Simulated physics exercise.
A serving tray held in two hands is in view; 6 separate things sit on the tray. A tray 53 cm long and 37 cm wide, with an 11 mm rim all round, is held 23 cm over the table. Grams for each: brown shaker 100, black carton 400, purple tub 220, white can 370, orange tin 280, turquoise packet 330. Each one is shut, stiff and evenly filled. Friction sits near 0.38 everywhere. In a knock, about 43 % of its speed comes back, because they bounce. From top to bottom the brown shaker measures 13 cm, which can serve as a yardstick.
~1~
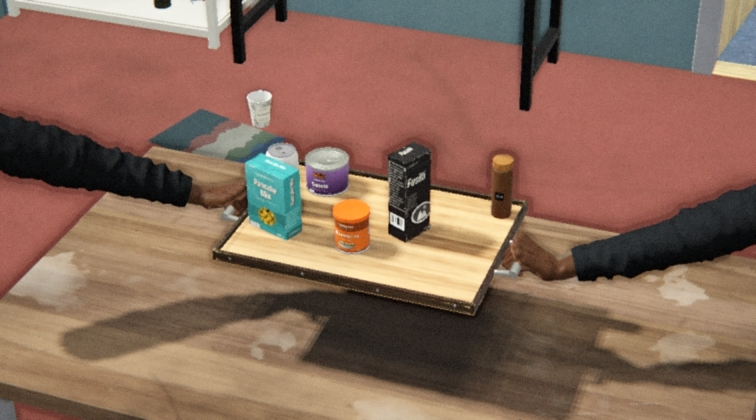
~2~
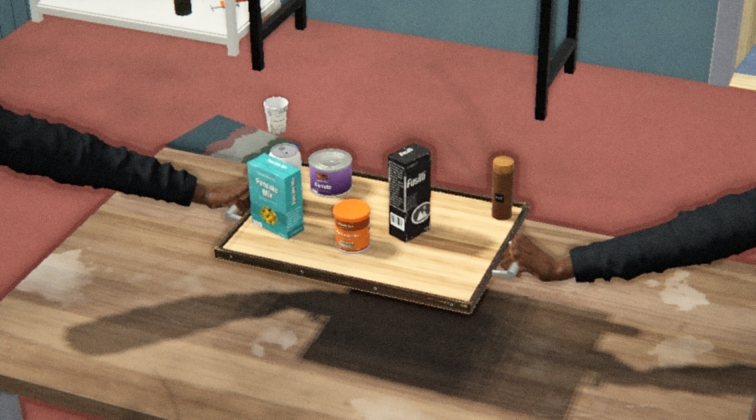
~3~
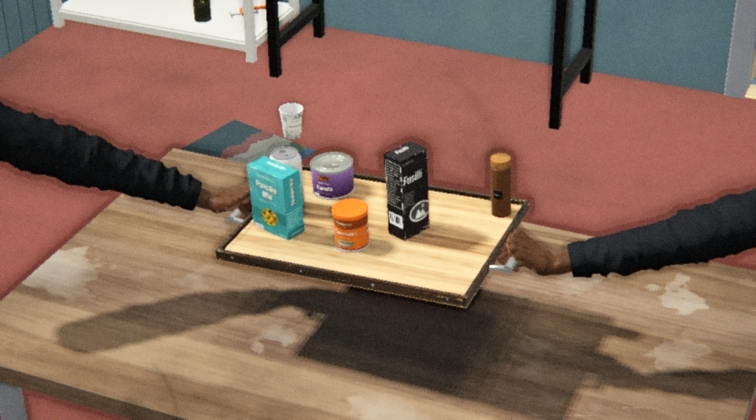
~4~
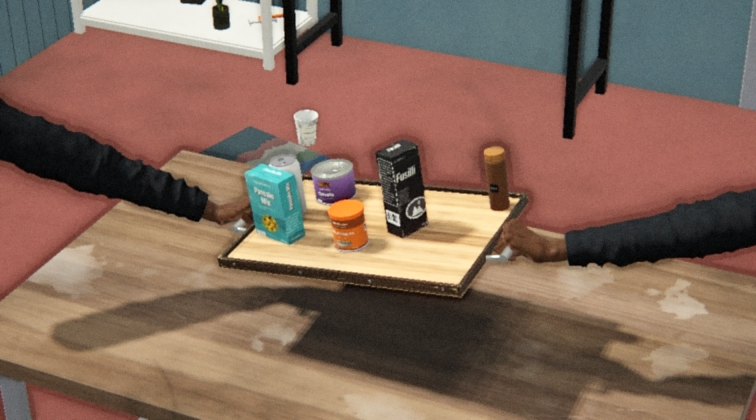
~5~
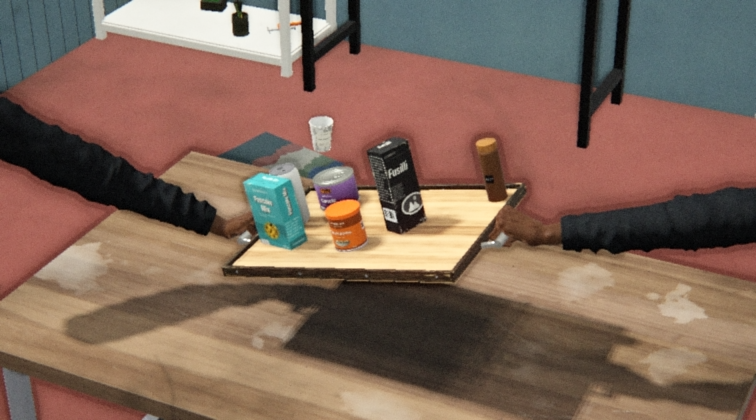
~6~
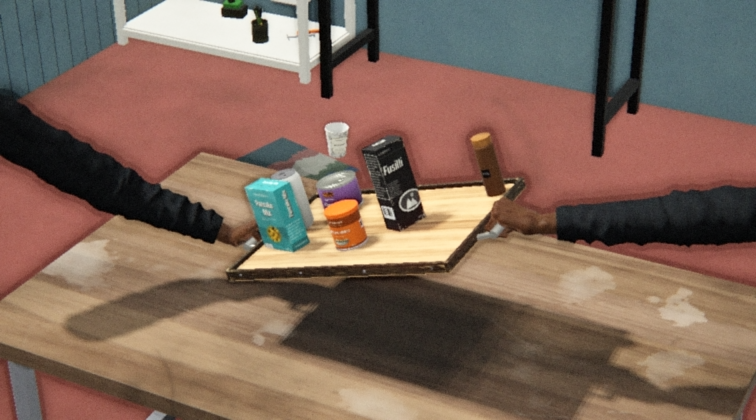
A tray held in two hands tilts down on the left with groceries on it.
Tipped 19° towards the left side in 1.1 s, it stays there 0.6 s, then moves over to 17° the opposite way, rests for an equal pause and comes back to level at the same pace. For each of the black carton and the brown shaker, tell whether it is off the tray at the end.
In order: Most likely the black carton is not dumped; most likely the brown shaker is not dumped.
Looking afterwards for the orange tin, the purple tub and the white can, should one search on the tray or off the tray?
Final state - the orange tin stays within bounds; the purple tub stays within bounds; the white can ends out of bounds.
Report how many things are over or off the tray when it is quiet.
The answer is 3.
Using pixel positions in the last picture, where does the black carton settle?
You'll find it at about (319, 200).
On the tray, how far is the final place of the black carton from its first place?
I'd put it at about 22 centimetres.
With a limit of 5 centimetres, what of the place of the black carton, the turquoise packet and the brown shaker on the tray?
Well, the black carton winds up somewhere else; the turquoise packet remains where it was; and the brown shaker winds up somewhere else.
Then, 0.70 s on from there, tilt 19°, left edge down; brown shaker on its side near (404, 190); black carton 67° off its base near (331, 194); white can 15° off its base.
Then, 1.40 s on from there, tilt 2°, right edge down; white can now off the tray; brown shaker on its side near (365, 178); black carton on its side near (312, 187).
In the end, off the tray, white can; toppled on the tray, brown shaker and black carton; not toppled but over 5 cm from the start, purple tub; the other 2 under 5 cm from the start. At the end, from the last picture's camera, black carton near (319, 199), brown shaker near (367, 178).
